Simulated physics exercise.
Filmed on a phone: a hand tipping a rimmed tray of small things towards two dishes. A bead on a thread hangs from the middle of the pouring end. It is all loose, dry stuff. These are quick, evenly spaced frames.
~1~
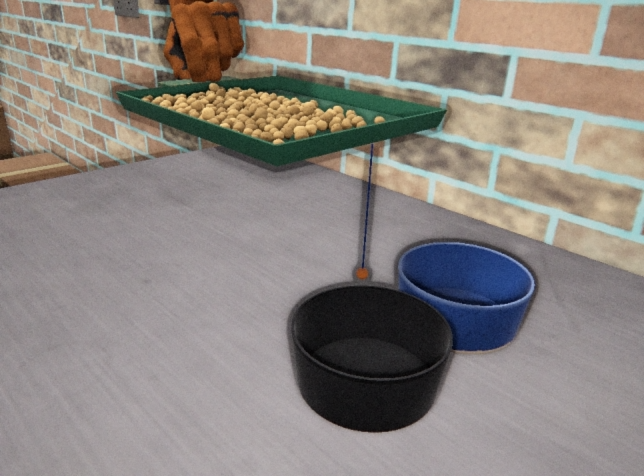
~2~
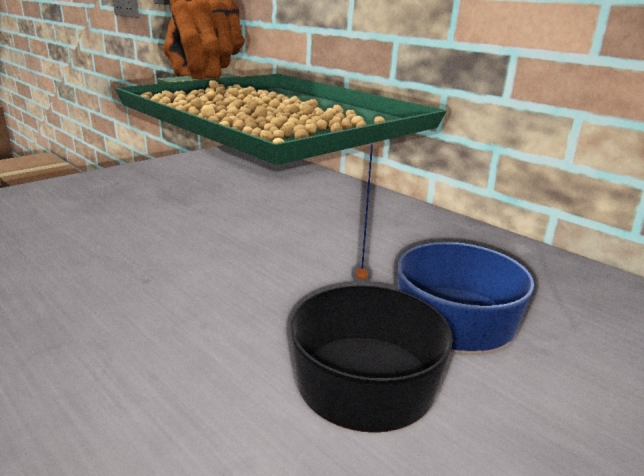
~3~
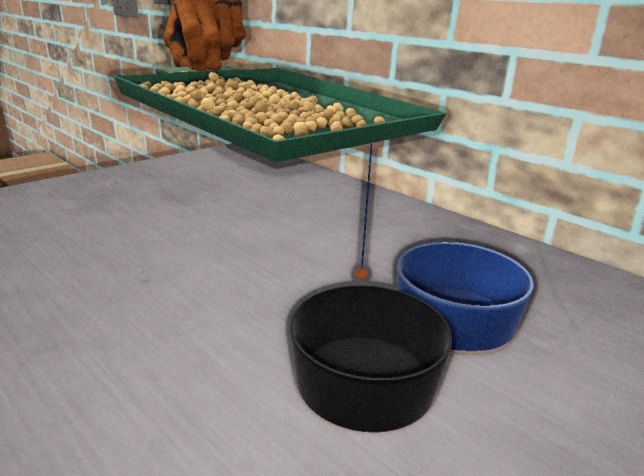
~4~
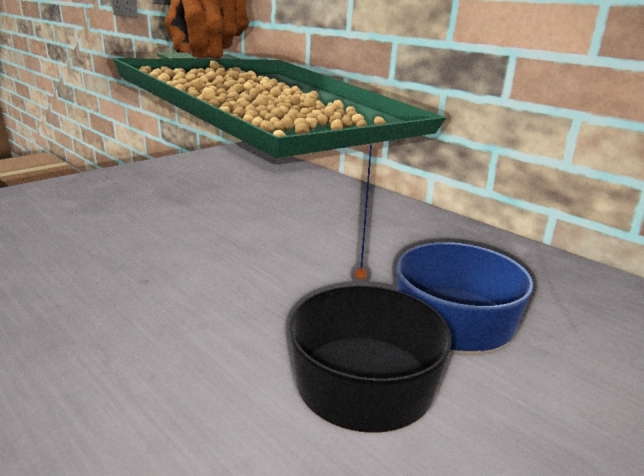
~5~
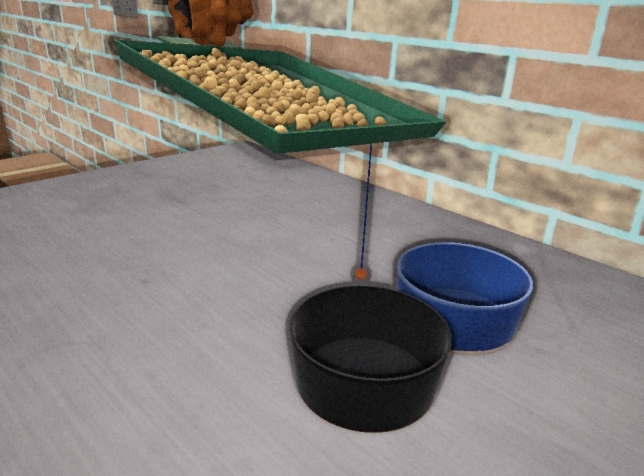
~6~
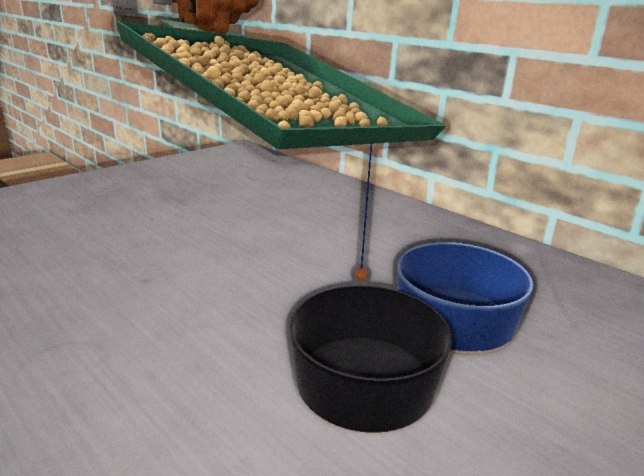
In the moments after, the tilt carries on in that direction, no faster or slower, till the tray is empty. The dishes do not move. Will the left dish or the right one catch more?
Fuller: The right-hand dish.
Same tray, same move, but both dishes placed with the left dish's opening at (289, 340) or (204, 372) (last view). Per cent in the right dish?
Near 70 % and 10 %.
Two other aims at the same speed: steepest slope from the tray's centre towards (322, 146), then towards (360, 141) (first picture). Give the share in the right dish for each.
In turn 0 and 20 in a hundred.
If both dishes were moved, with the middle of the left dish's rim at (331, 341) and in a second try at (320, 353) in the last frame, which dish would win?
In turn: The dish on the right; right.
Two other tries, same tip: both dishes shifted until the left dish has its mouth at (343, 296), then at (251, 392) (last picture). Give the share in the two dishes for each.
The first gives 90 %, the second 10 %.
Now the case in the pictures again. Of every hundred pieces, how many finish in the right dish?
It comes to 90 per cent or so.
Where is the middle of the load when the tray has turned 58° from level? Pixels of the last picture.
At about (378, 95).
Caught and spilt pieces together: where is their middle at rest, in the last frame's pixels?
Close to (454, 310).
Soon, tray tipped steeply; nearly all on the tray; a stray few in the right dish; a stray few in the air.
A while on, tray tipped right over; about a third on the tray; a stray few in the left dish; about a third in the right dish; a stray few outside both; about a quarter in the air.
Towards the end, tray tipped past a quarter turn; a small part in the left dish; most in the right dish; a small part outside both.
Finally, tray tipped past a quarter turn; a small part in the left dish; most in the right dish; a small part outside both.
